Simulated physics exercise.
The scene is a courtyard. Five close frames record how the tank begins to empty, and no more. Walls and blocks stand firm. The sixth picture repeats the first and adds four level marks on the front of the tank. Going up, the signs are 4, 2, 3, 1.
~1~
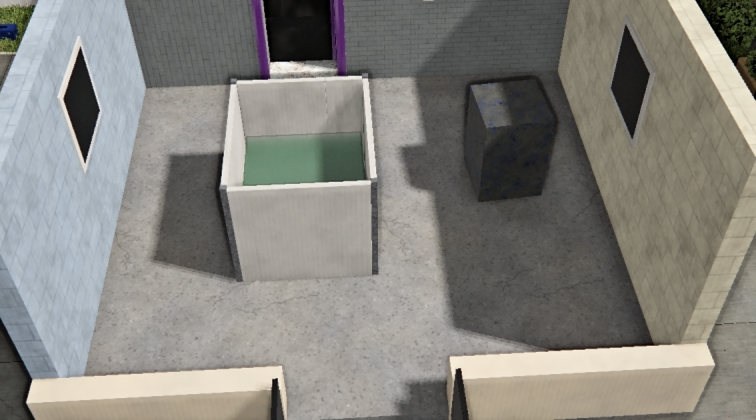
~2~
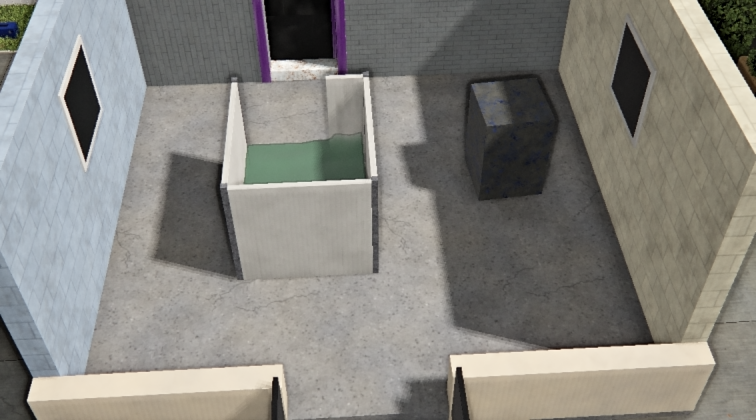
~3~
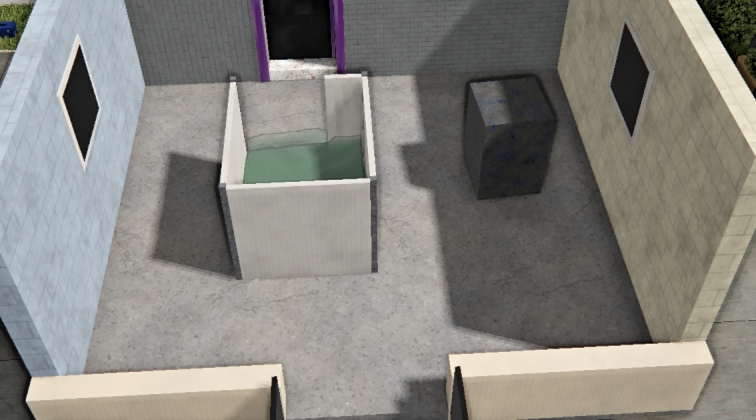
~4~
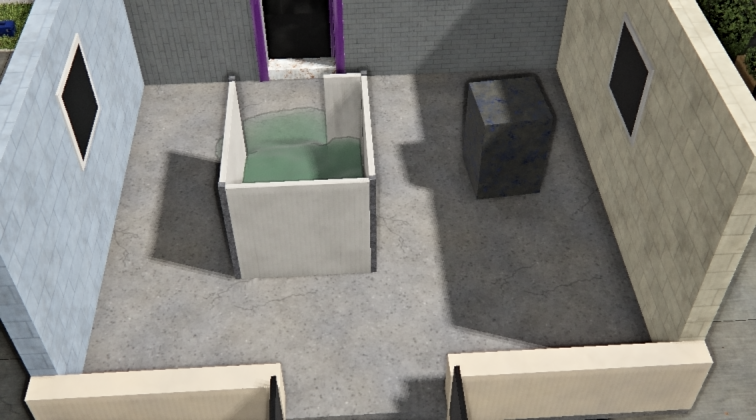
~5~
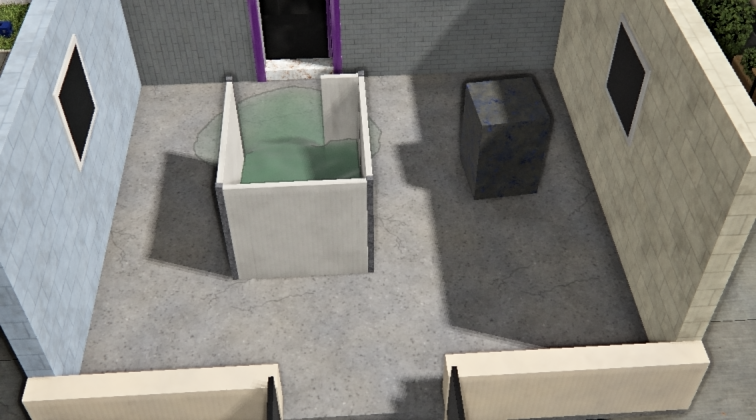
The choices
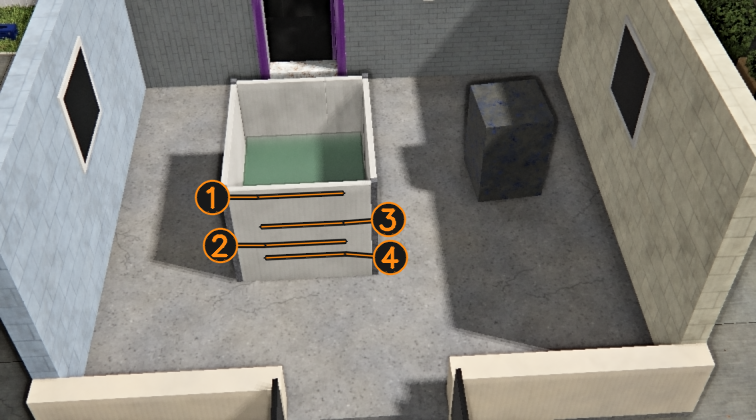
A walled courtyard with a grey concrete floor is seen from high up, with a pale blue wall at left and a beige one at right. A white tank of green water stands left of centre before a purple-framed doorway, with a dark block to its right. Most of the tank's back panel disappears, and water pours out behind it, spreading thinly across the floor toward both sides.
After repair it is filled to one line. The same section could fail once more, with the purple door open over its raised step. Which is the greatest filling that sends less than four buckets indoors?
Take 4.
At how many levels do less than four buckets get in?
One of the four.
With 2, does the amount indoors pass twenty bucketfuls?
No, less.
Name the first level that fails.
The answer is 2.
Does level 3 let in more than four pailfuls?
Yes, that goes wrong.
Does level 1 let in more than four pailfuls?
Yes, it does.
In orange, 1 at (300, 195); 2 at (304, 243); 3 at (303, 224); 4 at (306, 255); from the bottom up 4, 2, 3, 1.
With 1, dozens of bucketfuls pour in.
With 2, about 11 bucketfuls get in.
With 3, dozens of bucketfuls pour in.
With 4, a bucket or two gets in.
